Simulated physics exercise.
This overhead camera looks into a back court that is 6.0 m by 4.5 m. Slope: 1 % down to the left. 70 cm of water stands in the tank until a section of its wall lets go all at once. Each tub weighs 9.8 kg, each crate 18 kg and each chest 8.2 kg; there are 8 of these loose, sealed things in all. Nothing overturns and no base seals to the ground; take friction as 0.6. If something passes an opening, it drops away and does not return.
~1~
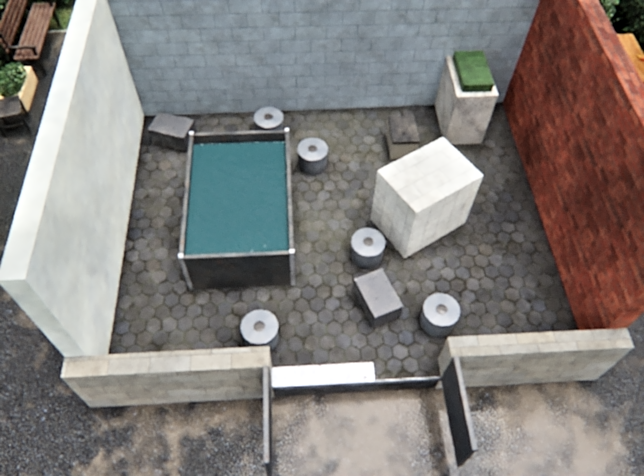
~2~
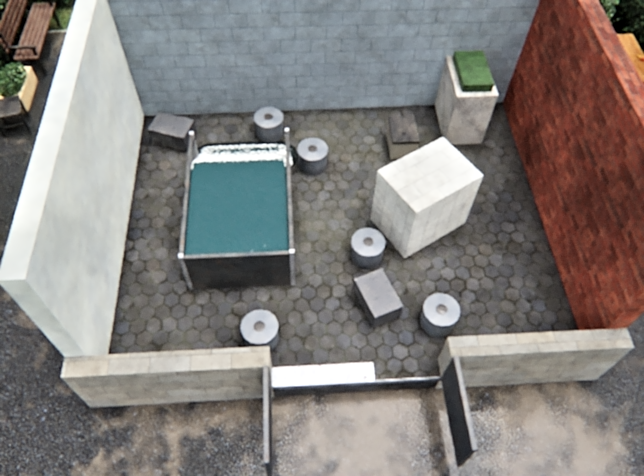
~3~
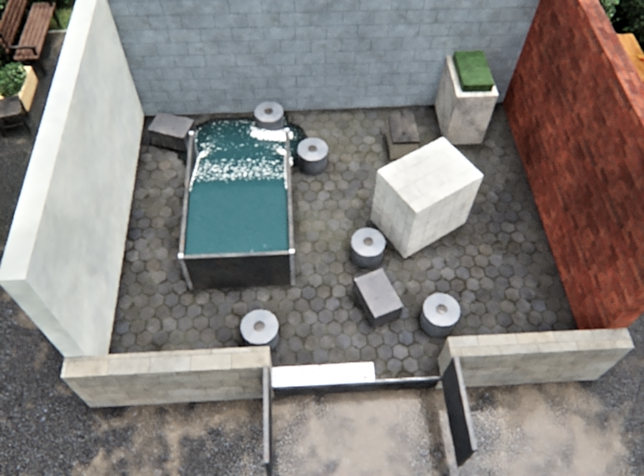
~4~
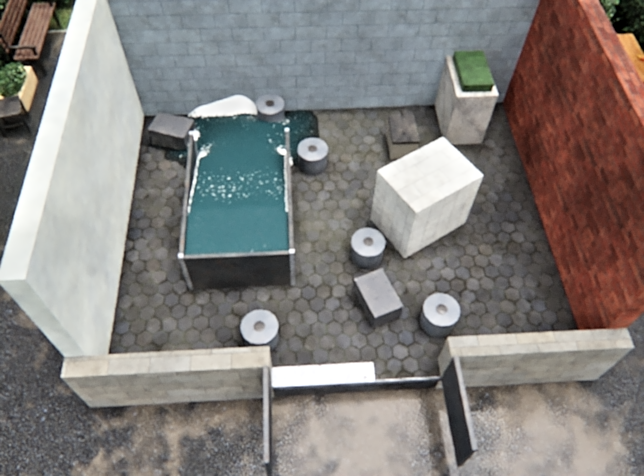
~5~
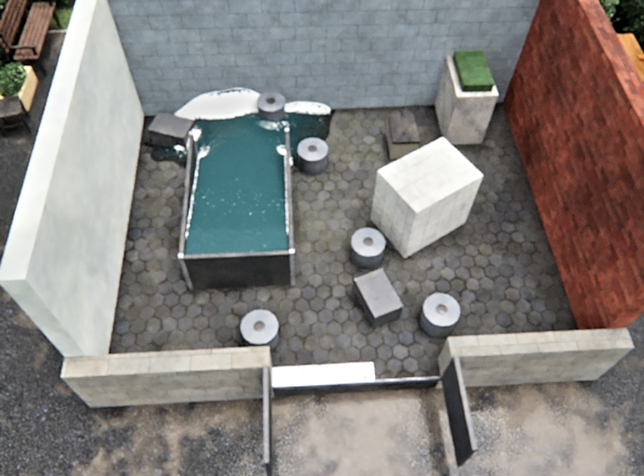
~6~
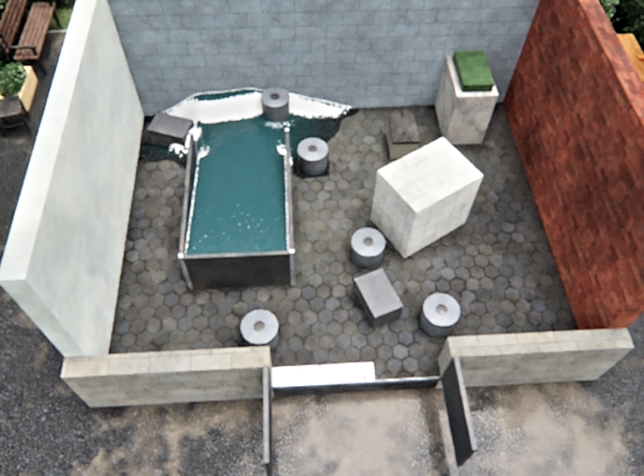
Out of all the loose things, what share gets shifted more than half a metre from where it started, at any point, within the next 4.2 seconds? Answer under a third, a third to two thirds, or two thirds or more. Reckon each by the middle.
A third to two thirds.
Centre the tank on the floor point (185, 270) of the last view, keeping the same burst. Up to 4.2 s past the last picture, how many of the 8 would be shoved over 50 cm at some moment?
Then 4 of them would.
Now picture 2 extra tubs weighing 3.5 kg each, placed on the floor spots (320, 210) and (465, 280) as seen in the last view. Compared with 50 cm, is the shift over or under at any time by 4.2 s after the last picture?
Within it, Within it.
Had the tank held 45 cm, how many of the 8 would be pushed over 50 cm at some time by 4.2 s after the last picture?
Result: 3.
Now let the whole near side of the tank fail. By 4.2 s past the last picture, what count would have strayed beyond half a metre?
That would give 3.
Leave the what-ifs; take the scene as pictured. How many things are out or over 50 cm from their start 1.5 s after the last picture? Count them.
Answer: 3.
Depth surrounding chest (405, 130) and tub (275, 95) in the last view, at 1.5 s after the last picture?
6 and 4 cm.
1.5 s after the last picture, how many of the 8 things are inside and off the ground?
At that moment 0.
Then, 0.4 s after the last picture 1 of 8 are over 50 cm from their spots; 1 afloat.
Then, 1.5 s after the last picture 3 of 8 are over 50 cm from their spots; 0 afloat.
Then, 2.8 s after the last picture 3 of 8 are over 50 cm from their spots; 2 afloat.
Then, 4.2 s after the last picture 4 of 8 are over 50 cm from their spots, and 4 have been at some point; 3 afloat.
